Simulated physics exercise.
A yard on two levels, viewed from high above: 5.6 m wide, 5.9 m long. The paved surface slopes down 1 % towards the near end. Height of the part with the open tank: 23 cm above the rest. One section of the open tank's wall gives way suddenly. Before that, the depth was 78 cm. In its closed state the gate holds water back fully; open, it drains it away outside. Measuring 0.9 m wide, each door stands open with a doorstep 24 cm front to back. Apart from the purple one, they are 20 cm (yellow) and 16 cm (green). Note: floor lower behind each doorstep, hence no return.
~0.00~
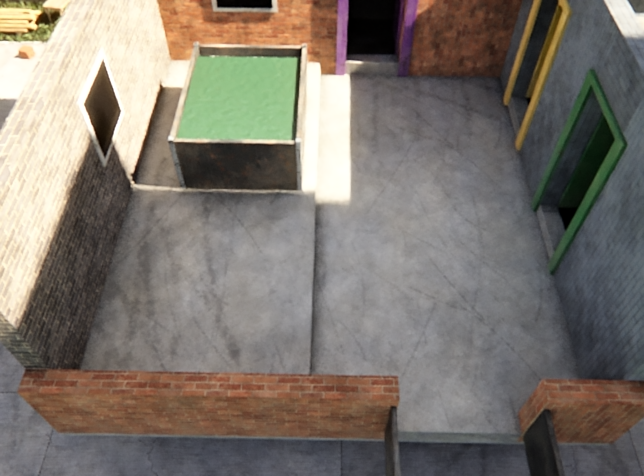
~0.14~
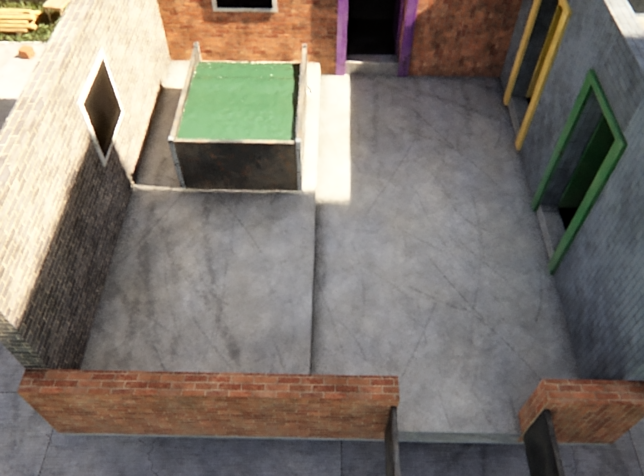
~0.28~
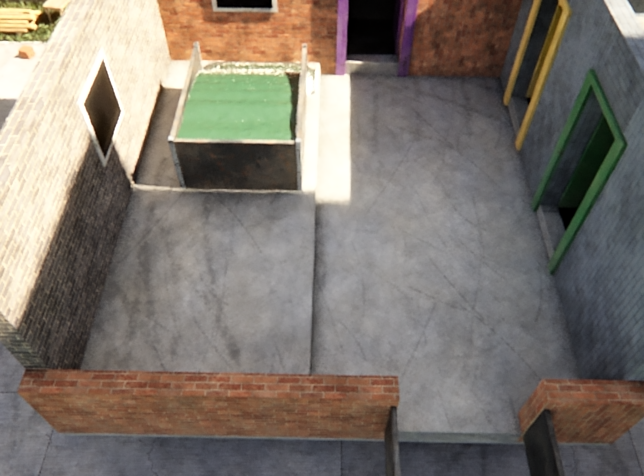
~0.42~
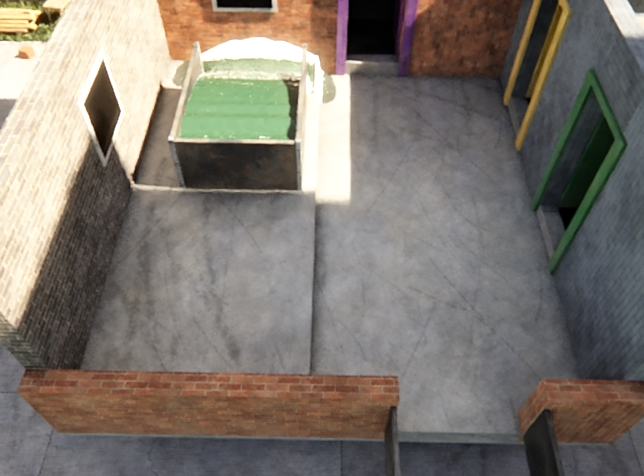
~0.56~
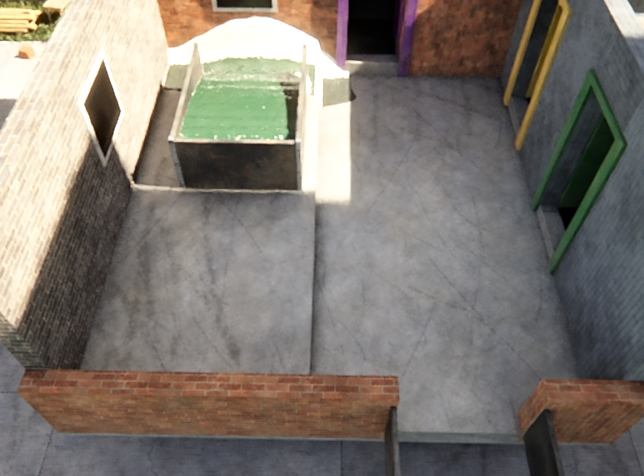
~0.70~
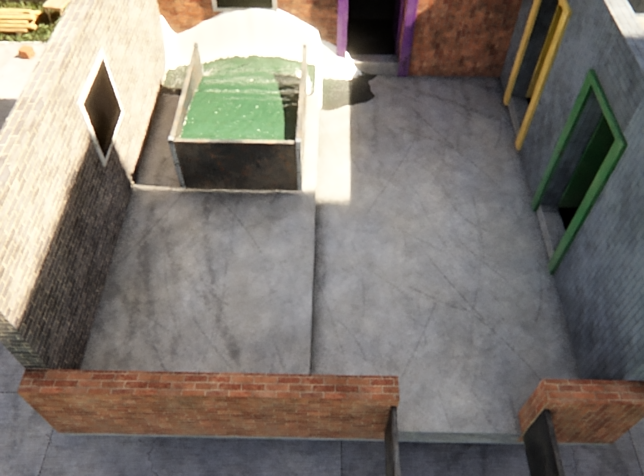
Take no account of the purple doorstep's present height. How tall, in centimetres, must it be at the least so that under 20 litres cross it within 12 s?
11.5 cm.
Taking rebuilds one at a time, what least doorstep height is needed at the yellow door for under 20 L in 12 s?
Yellow door - some 23 centimetres.
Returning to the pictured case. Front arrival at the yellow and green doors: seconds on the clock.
Arrival times - yellow: 1.6 seconds; green: 2.4 seconds.
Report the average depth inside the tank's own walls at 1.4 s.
It averages roughly 37 centimetres.
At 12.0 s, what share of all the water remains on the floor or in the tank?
Something like 74 per cent of it remains.
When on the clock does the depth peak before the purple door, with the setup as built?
It peaks around 1.6 s.
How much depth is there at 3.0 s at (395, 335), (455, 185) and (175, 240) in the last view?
0, 1 and 3 cm, respectively.
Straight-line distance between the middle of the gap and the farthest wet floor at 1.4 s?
Front distance: Approx. 3.8 m.
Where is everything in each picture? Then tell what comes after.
The open tank at (244, 94) is whole and still, 78 cm deep; the purple door at (376, 22) is dry, in the first frame.
The front is at a hidden place, 0.2 m from the gap on the far side; 0.3 m2 of floor is wet, 78 cm left at the back, in the second frame.
Water pours out on the far side and has run 0.8 m, to a hidden place; about 12 cm deep outside, 78 cm at the back, in the third frame.
Water pours out on the far side and has run 0.9 m, to (190, 61); about 17 cm deep outside, 76 cm at the back, in the fourth frame.
The front is at (349, 75), 1.1 m from the gap on the far side; 2.3 m2 of floor is wet, 67 cm left at the back, in the fifth frame.
The front is at (370, 75), 1.4 m from the gap on the far side; 2.3 m2 of floor is wet, 66 cm left at the back; the purple door at (376, 22), 2.1 m from the gap, is still 0.0 m from the nearest water, in the sixth frame.
After 1.4 s water covers 20 % of the floor, deepest (60 cm) near (171, 65); 19 cm at the purple door, 1 litre in over its 24 cm doorstep.
After 3.0 s water covers 50 % of the floor, deepest (42 cm) near (74, 394); 12 cm at the purple door, 1 litre in over its 24 cm doorstep.
After 12.0 s water covers 90 % of the floor, deepest (11 cm) near (327, 408); 4 cm at the purple door, 1 litre in over its 24 cm doorstep.
At the purple door as built, the water arrived by 0.8 s and peaked near 20 cm at 1.6 s.
With a doorstep of 9 cm, 34 litres would have come in within the 12 s; with 12.5 cm, 16 litres. So under 20 litres takes about 11.5 cm.
